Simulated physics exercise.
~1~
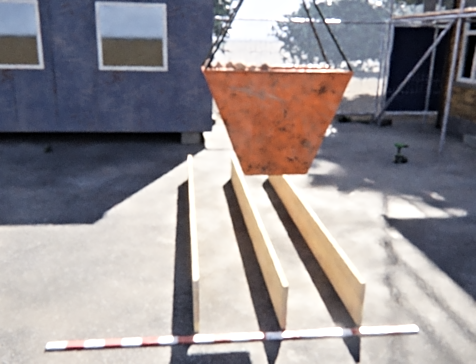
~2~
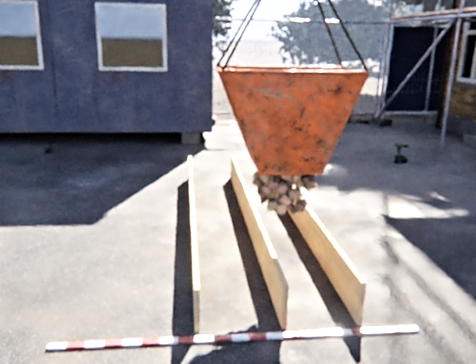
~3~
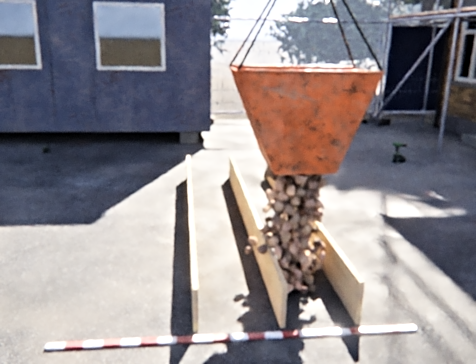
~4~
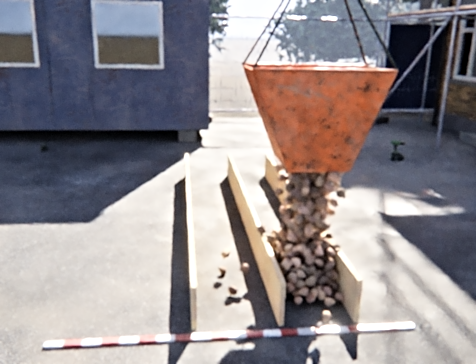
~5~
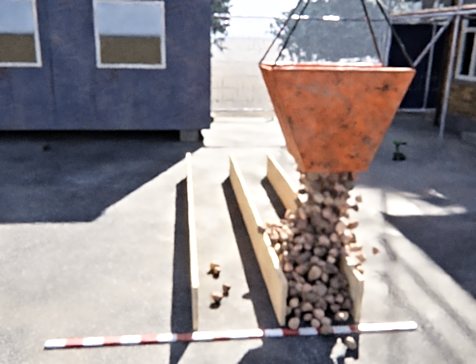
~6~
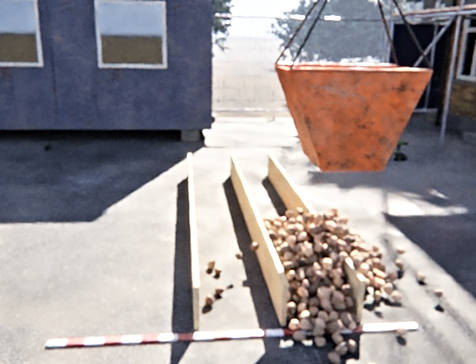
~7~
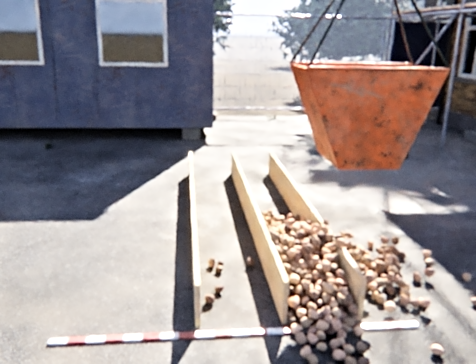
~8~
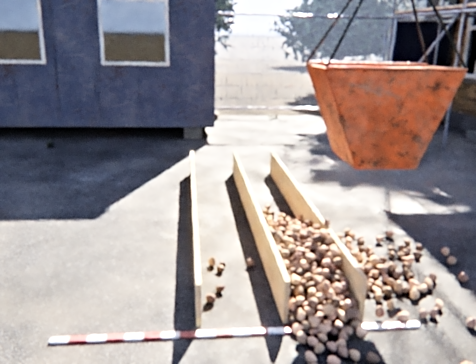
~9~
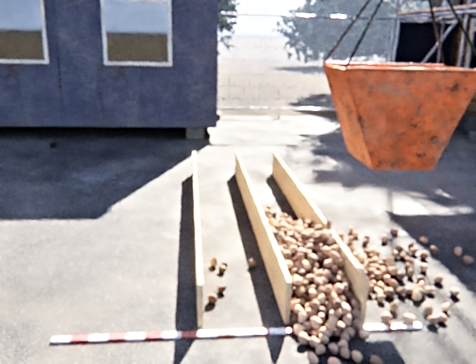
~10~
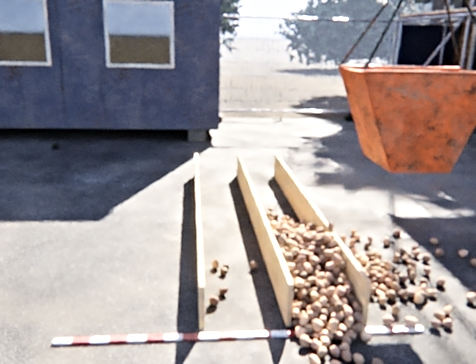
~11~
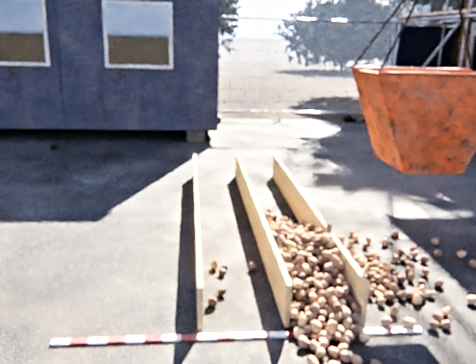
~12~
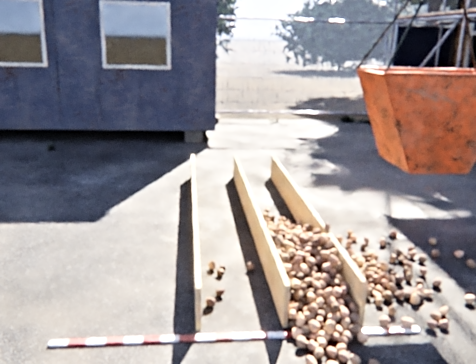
In a paved yard, an orange skip moves right, dropping cobbles mostly into the right bay.
